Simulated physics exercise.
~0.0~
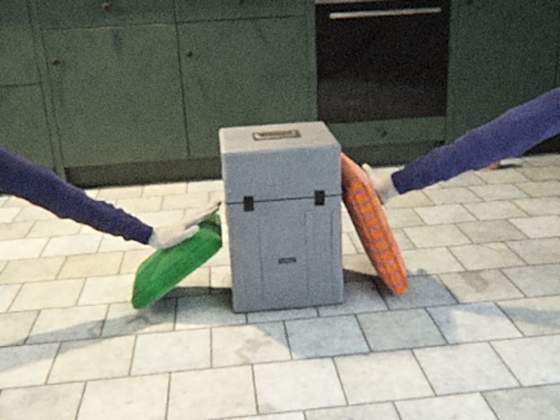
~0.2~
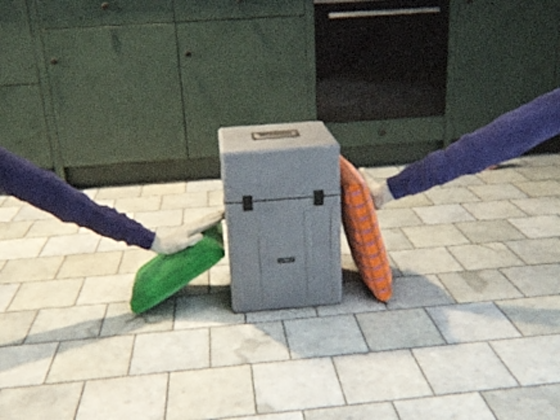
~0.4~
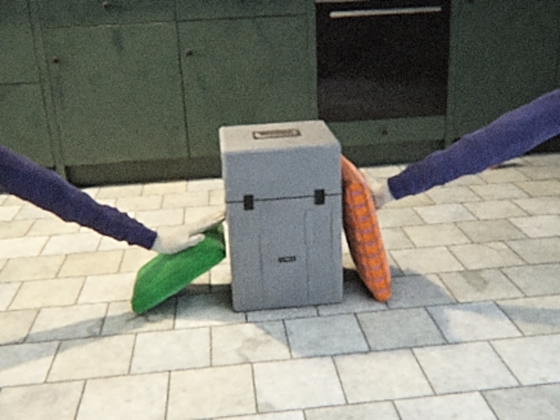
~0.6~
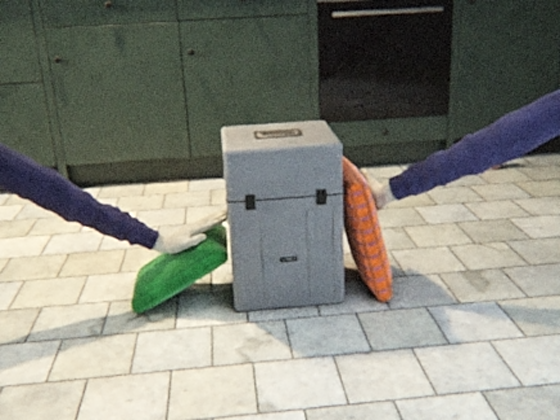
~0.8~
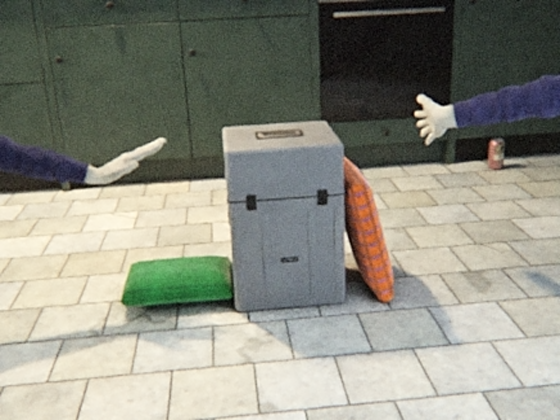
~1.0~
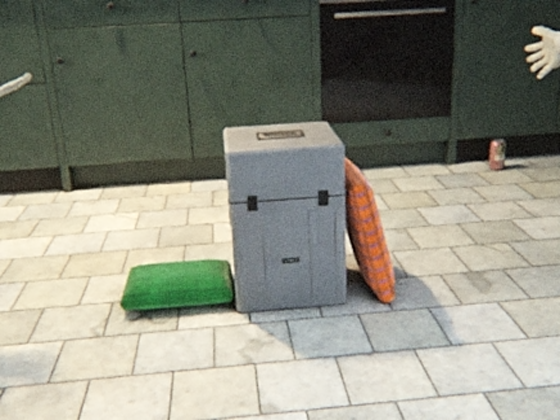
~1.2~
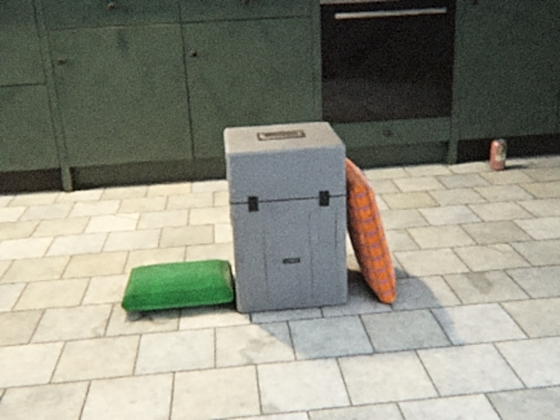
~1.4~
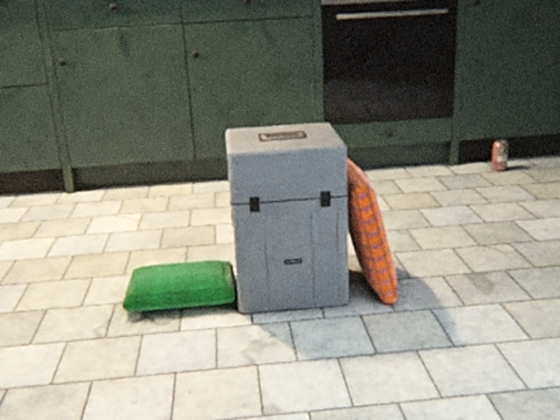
On a tiled kitchen floor, two gloved hands held a green soft bag and an orange checked cushion against opposite sides of a grey chest, then let go and withdrew; the bag dropped flat on the left while the cushion stayed leaning on the right.
